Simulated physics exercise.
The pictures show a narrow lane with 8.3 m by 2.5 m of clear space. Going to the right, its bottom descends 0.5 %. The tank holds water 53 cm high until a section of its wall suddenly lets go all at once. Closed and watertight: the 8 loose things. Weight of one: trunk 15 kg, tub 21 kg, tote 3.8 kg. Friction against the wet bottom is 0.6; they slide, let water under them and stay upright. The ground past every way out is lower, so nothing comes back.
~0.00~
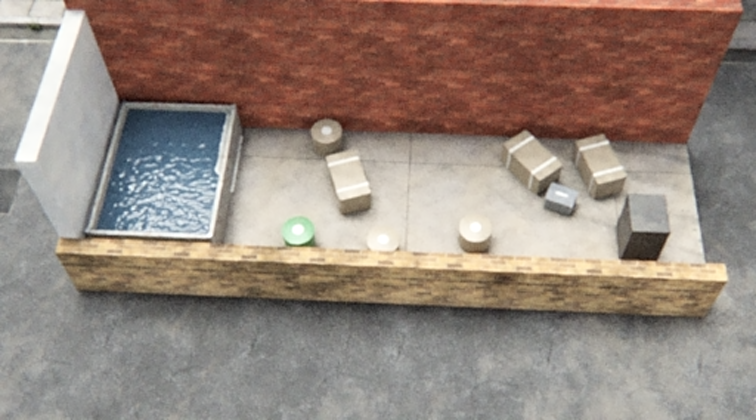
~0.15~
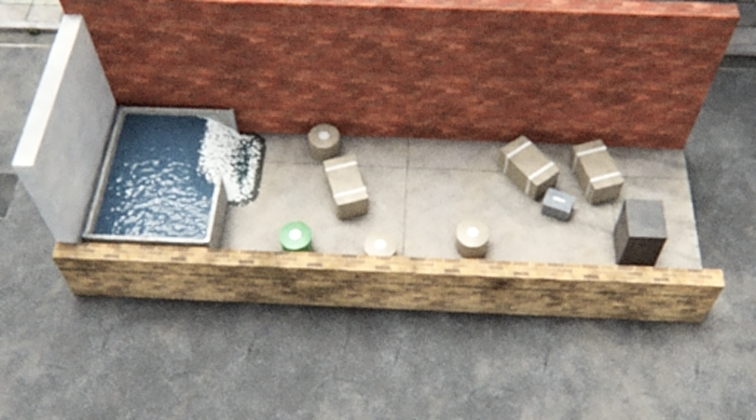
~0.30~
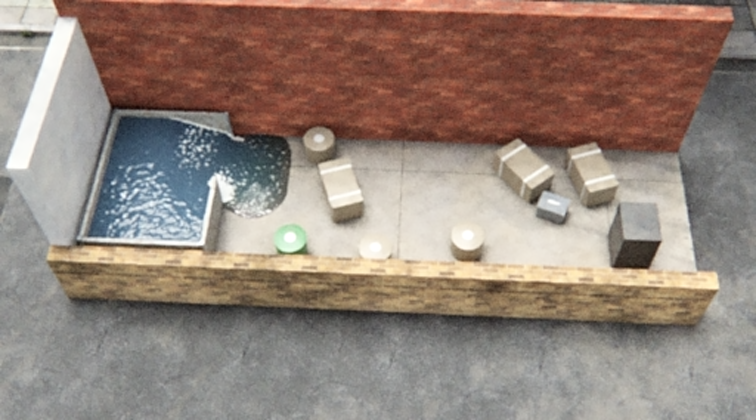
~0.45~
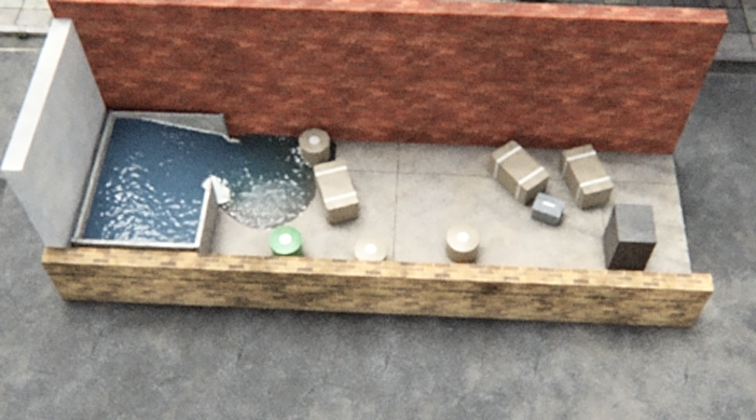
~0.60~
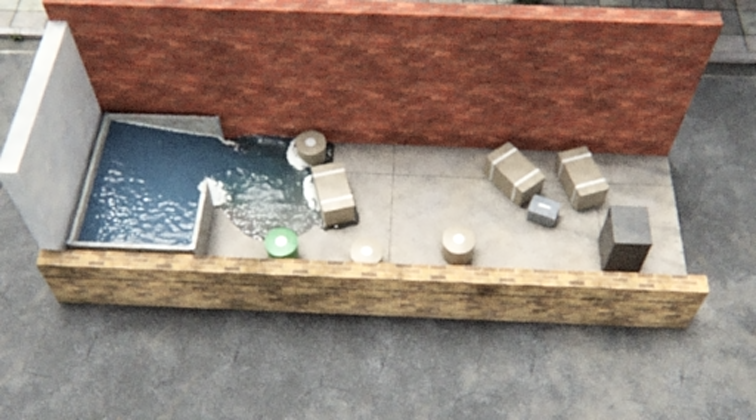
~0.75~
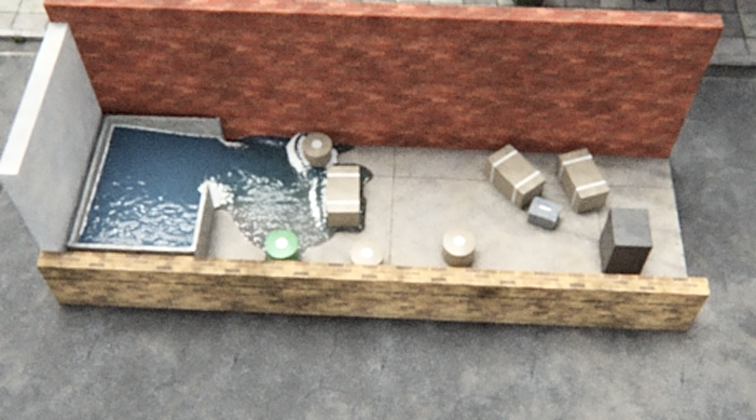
Water pours from the tank at left, spreads across the lane and nudges two objects rightward.
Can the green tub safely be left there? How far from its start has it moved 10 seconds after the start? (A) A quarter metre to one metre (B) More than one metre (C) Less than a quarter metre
The answer is C.
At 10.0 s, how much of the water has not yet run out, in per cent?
I'd say some 54 percent hasn't gone yet.
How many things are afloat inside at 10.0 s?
I count 1.
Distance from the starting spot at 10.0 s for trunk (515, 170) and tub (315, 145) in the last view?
Going in the order asked, I'd say gone out for the first and 400 cm for the second.
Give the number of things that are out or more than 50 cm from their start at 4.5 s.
I make it 6 by then.
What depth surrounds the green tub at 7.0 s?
Depth: About 3 cm.
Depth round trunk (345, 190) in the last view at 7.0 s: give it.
Roughly 10 cm.
After 2.0 s the green tub is near (282, 244), 0.0 m from its start, aground; 0 of 8 are out; 0 afloat.
After 4.5 s the green tub is near (282, 244), 0.0 m from its start, aground; 3 of 8 are out; 2 afloat.
After 7.0 s the green tub is near (282, 244), 0.0 m from its start, aground; 3 of 8 are out; 1 afloat.
After 10.0 s the green tub is near (282, 244), 0.0 m from its start, aground; 3 of 8 are out; 1 afloat.
